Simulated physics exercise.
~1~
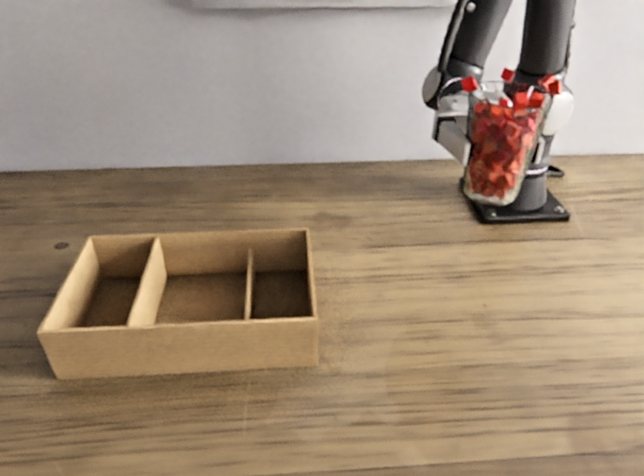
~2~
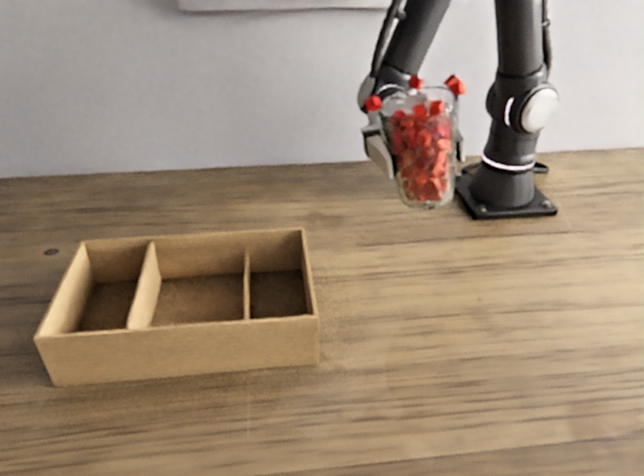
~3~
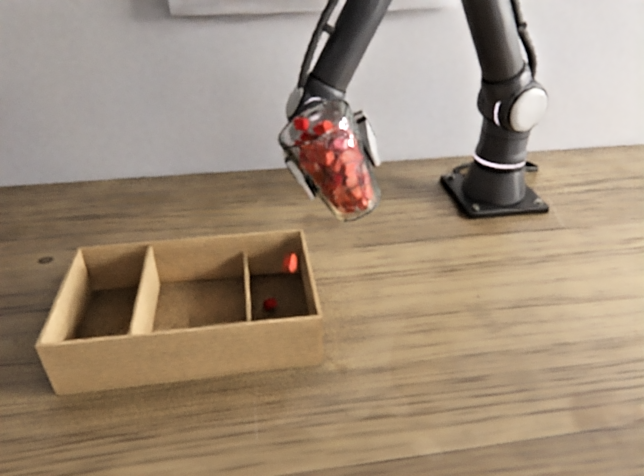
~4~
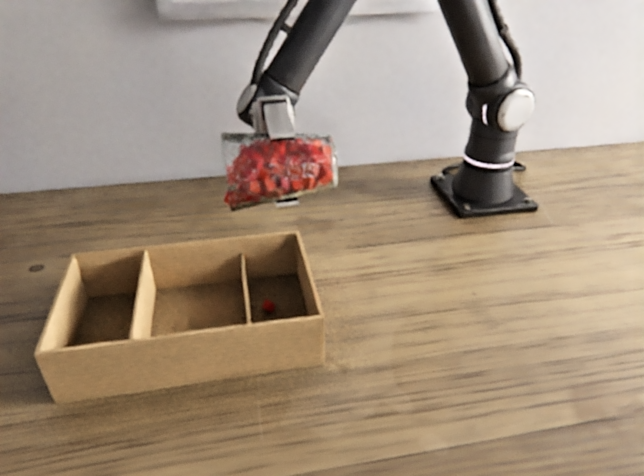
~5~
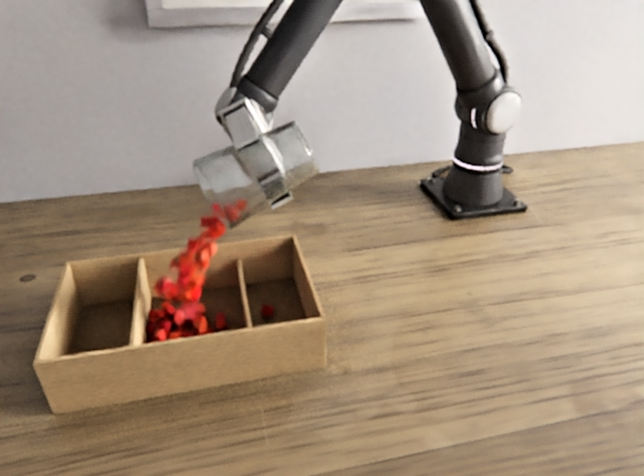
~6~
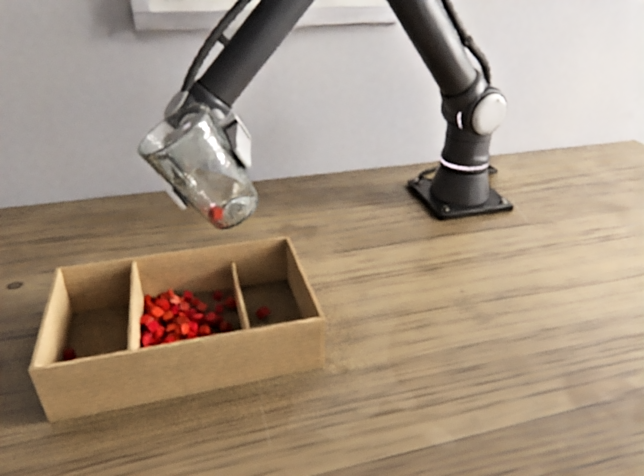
The video shows a robotic arm carrying a clear cup of red pieces leftward over a three-part box on a wooden table, tipping it until most pour into the middle compartment; the cup then swings partly upright, nearly empty, with a few pieces in the side compartments.
